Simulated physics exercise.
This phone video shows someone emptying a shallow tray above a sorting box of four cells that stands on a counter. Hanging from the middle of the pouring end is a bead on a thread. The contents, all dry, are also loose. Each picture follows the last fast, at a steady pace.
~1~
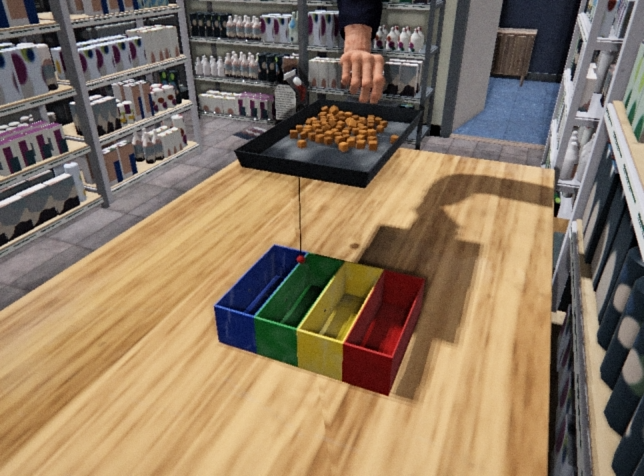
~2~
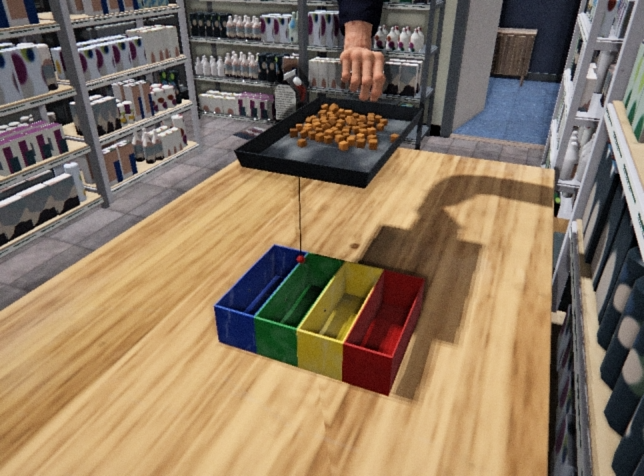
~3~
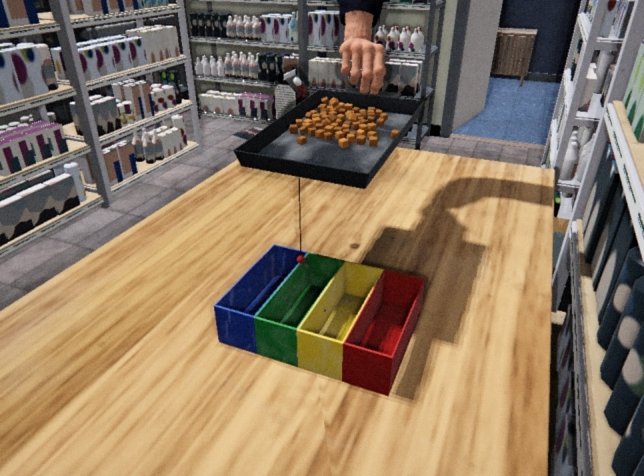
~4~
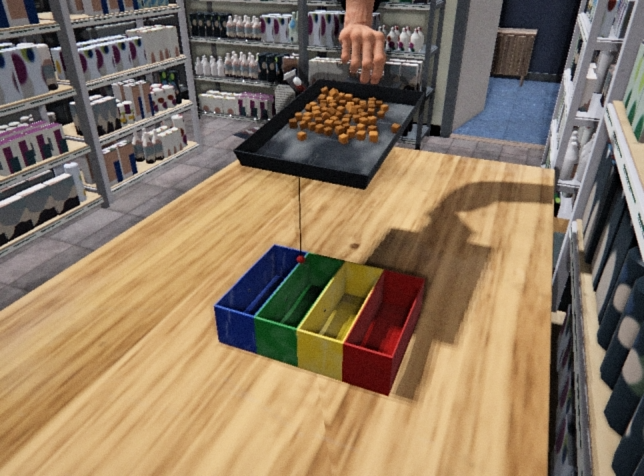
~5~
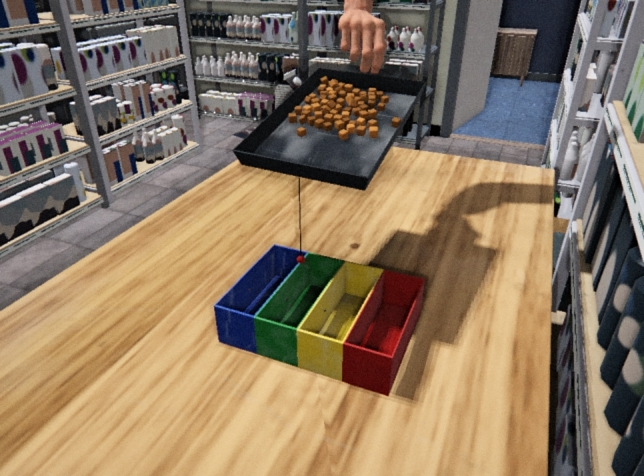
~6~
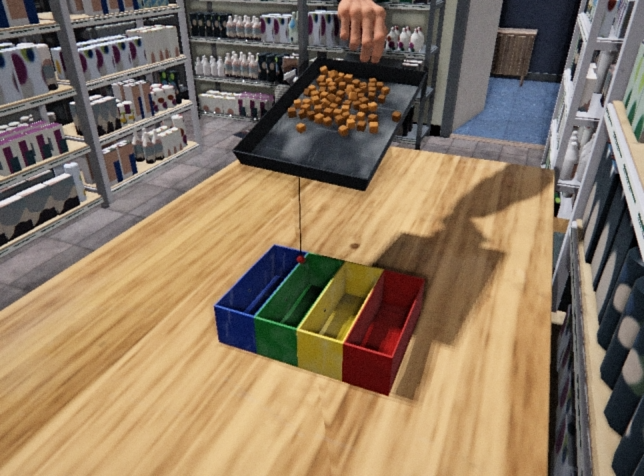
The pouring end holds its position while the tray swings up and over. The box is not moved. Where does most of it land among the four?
Most of it lands in the yellow cell.
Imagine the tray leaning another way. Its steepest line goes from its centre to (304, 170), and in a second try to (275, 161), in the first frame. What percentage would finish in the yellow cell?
I'd say roughly 10 percent with the first slope, 0 percent with the other.
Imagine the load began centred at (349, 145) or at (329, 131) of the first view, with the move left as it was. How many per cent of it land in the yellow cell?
Close to 40 and close to 30 per cent.
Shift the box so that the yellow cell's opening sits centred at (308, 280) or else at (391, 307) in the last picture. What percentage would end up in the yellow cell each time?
Trial 1 about 40 %, trial 2 about 0 %.
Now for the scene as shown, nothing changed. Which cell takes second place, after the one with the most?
Behind the top one comes green.
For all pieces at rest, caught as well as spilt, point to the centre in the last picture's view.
Close to (319, 341), more or less.
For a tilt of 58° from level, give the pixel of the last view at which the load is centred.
Roughly at (319, 154).
Soon after the last picture, tray tipped steeply; nearly all on the tray; a stray few falling or outside the box.
A little later, tray tipped right over; nearly all on the tray; a small part in the green cell; a stray few in the yellow cell; a stray few in the blue cell.
Later still, tray tipped past a quarter turn; about half in the yellow cell; about a third in the green cell; a small part in the blue cell; a small part in the red cell; a stray few falling or outside the box.
At rest, tray tipped past a quarter turn; about half in the yellow cell; about a third in the green cell; a small part in the blue cell; a small part in the red cell; a stray few outside the box.
